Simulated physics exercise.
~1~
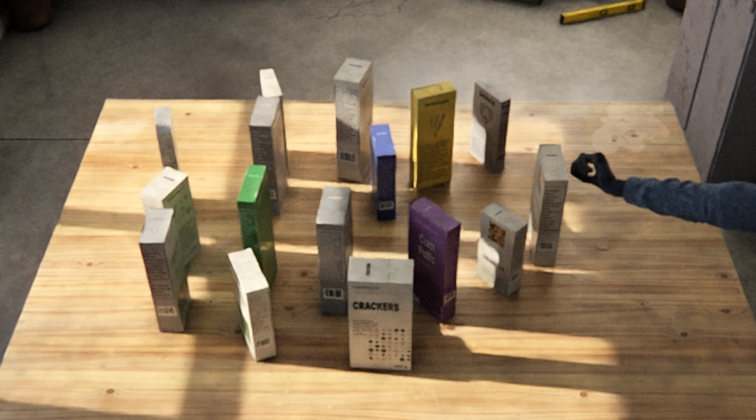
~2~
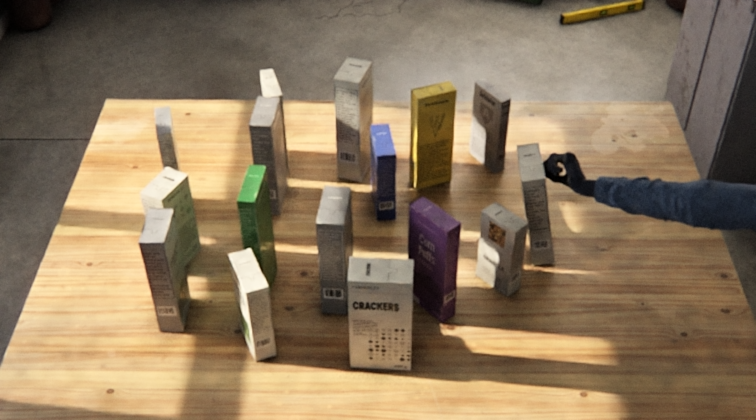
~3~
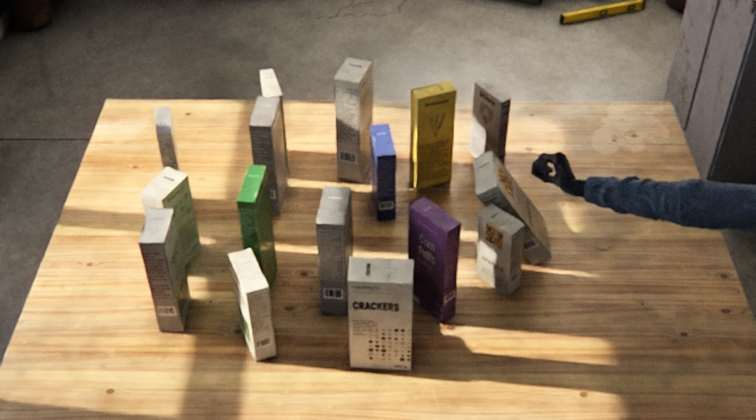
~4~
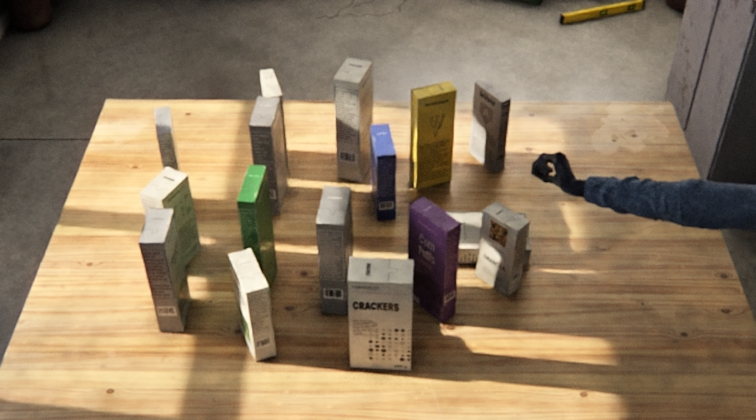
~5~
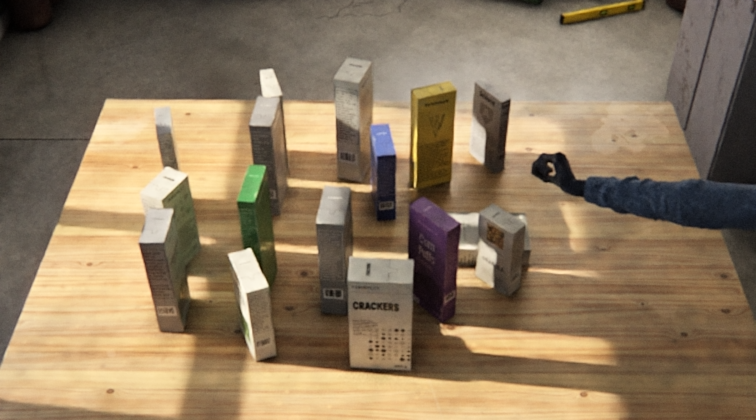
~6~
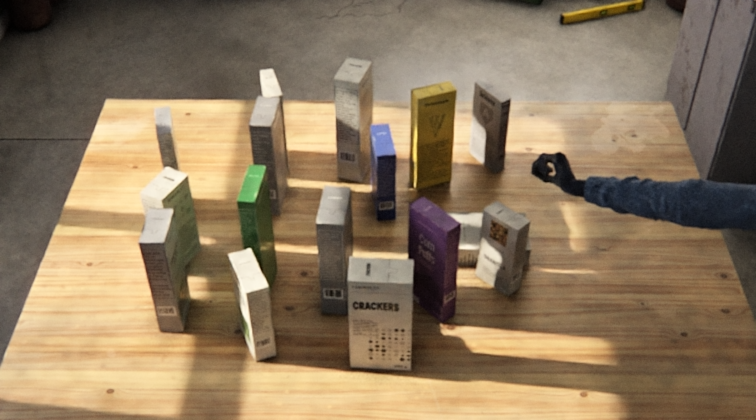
At the start, many boxes stand upright on a wooden table, among them a purple, a green, a yellow and a blue one, while a dark-gloved hand reaches in from the right beside a tall grey box. The hand pushes the grey box, which tips to the left. It keeps falling as the hand stops and hovers in place, toppling behind a smaller grey box. It comes to rest on its side, partly hidden between that box and the purple one. The blue box and all the others are still standing at the end.
